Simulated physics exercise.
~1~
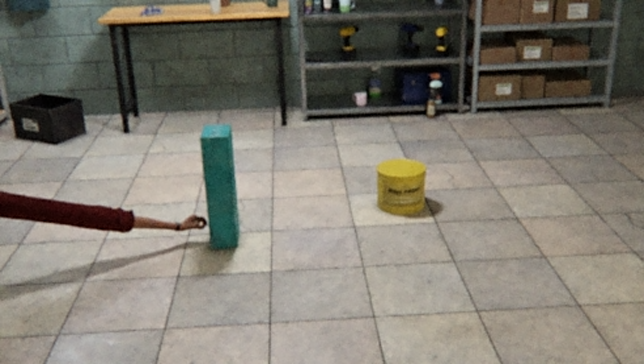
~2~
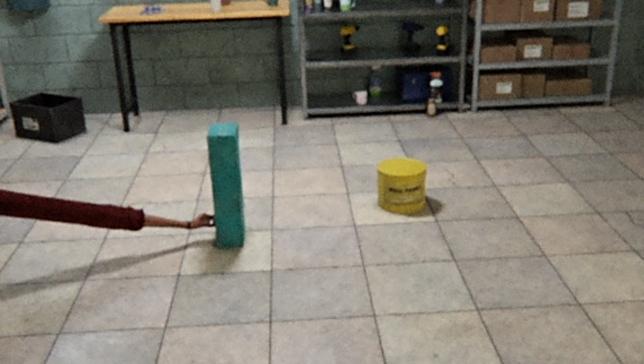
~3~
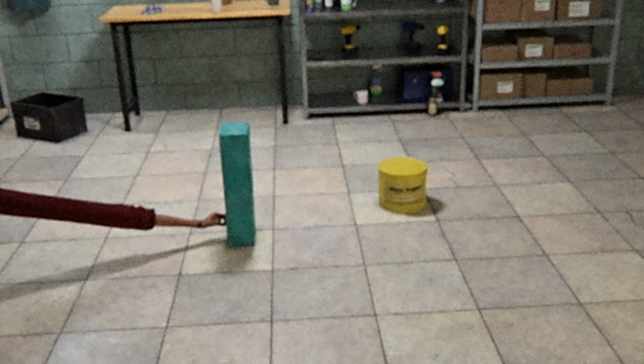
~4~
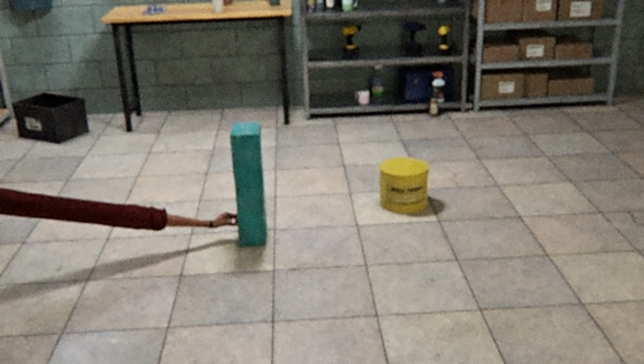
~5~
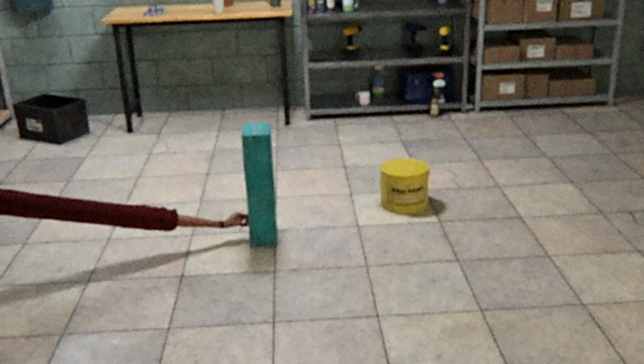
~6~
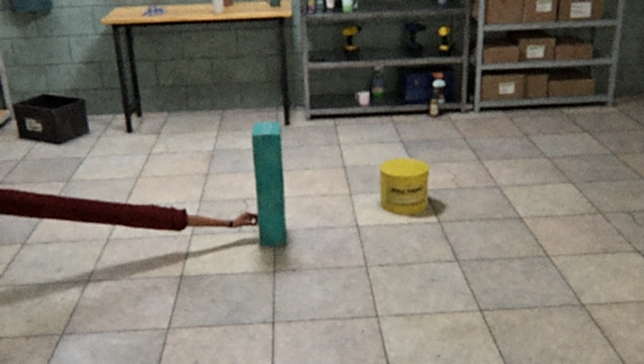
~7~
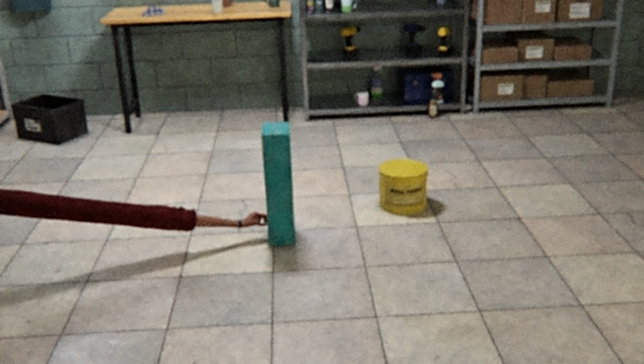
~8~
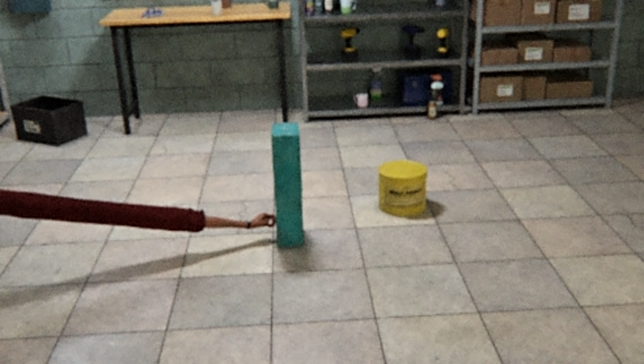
A tall turquoise box slides a short way to the right across a tiled floor as an outstretched hand in a dark red sleeve pushes it low on its side, and it ends still upright, short of a yellow pail that stays in place.
